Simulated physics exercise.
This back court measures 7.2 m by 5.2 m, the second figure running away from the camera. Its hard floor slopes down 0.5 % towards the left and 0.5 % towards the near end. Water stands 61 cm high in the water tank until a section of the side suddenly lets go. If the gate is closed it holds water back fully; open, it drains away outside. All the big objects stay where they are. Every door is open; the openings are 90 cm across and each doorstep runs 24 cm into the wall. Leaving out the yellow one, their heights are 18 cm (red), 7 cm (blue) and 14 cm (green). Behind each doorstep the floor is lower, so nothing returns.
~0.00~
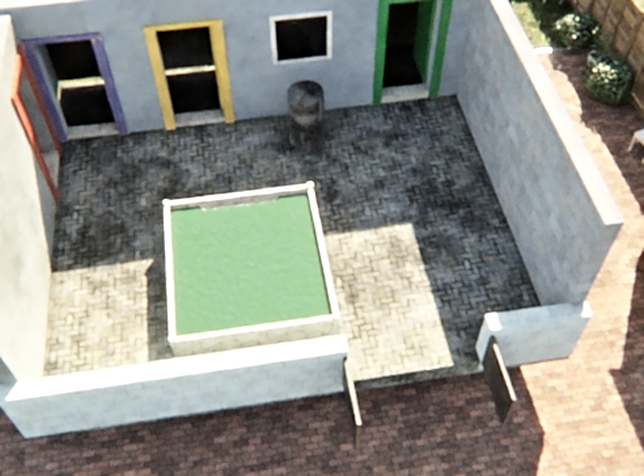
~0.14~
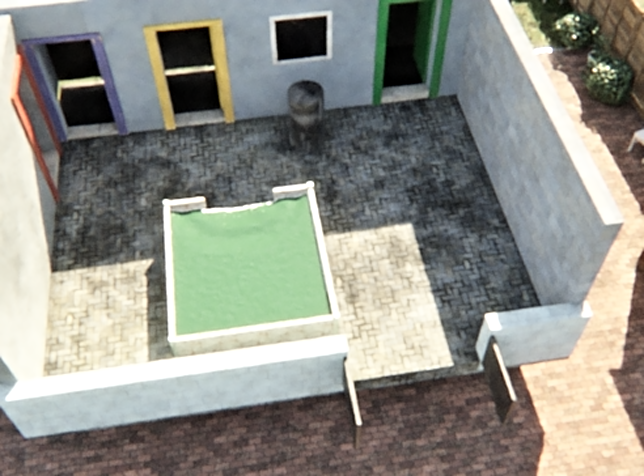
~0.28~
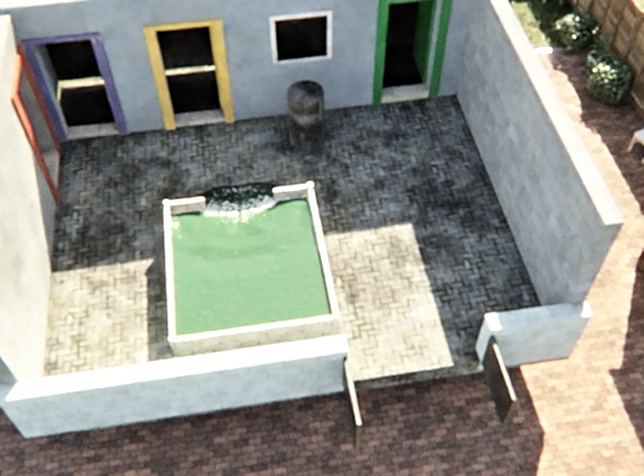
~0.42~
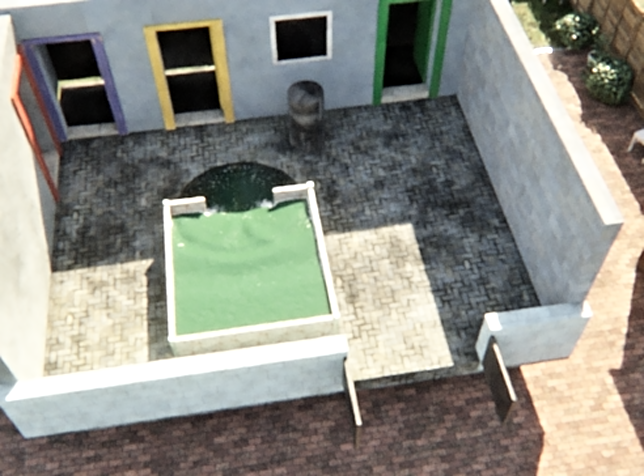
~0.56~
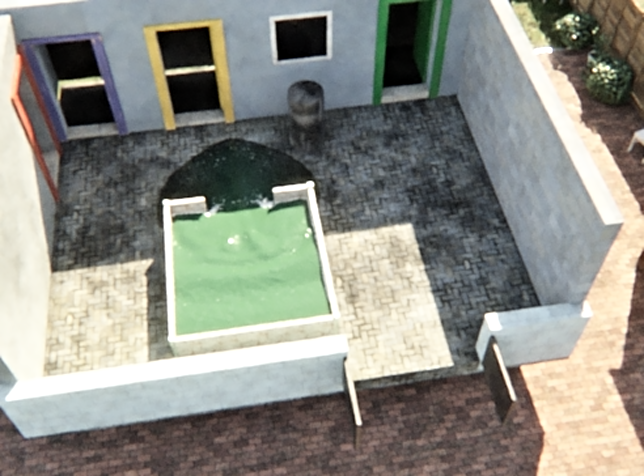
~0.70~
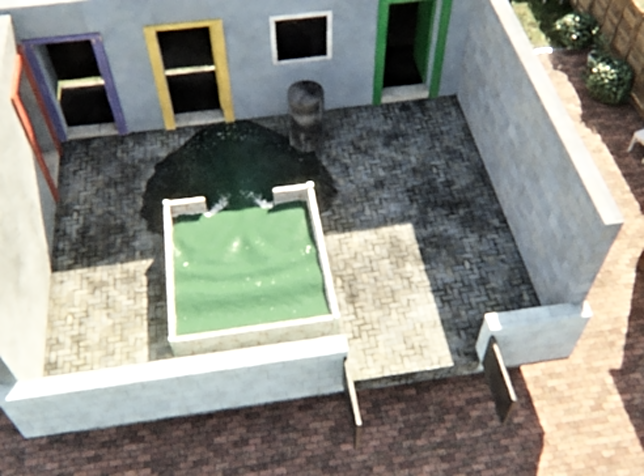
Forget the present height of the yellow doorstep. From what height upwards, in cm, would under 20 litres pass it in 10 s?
About 26 cm.
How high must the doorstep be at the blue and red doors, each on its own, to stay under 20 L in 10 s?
About 16 cm at blue and 15 cm at red.
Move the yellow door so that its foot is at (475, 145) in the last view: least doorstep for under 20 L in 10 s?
About 10.5 cm.
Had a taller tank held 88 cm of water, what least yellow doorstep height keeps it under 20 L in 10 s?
Some 39 cm.
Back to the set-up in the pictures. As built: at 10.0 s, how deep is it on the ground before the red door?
Roughly 11.0 cm deep.
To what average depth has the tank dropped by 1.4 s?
Roughly 46 cm on average.
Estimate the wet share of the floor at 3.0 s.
Near 40 per cent is wet.
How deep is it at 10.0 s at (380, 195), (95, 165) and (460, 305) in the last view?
About 3, 10 and 6 cm.
After 1.4 s water covers 20 % of the floor, deepest (36 cm) near (236, 219); 21 cm at the yellow door, 48 litres in over its 9 cm doorstep.
After 3.0 s water covers 40 % of the floor, deepest (26 cm) near (255, 123); 25 cm at the yellow door, 229 litres in over its 9 cm doorstep.
After 10.0 s water covers 95 % of the floor, deepest (14 cm) near (41, 411); 9 cm at the yellow door, 386 litres in over its 9 cm doorstep.
At the yellow door as built, the water arrived by 0.8 s and peaked near 29 cm at 2.0 s.
With a doorstep of 23 cm, 43 litres would have come in within the 10 s; with 31.5 cm, 1 litre. So under 20 litres takes about 26 cm.
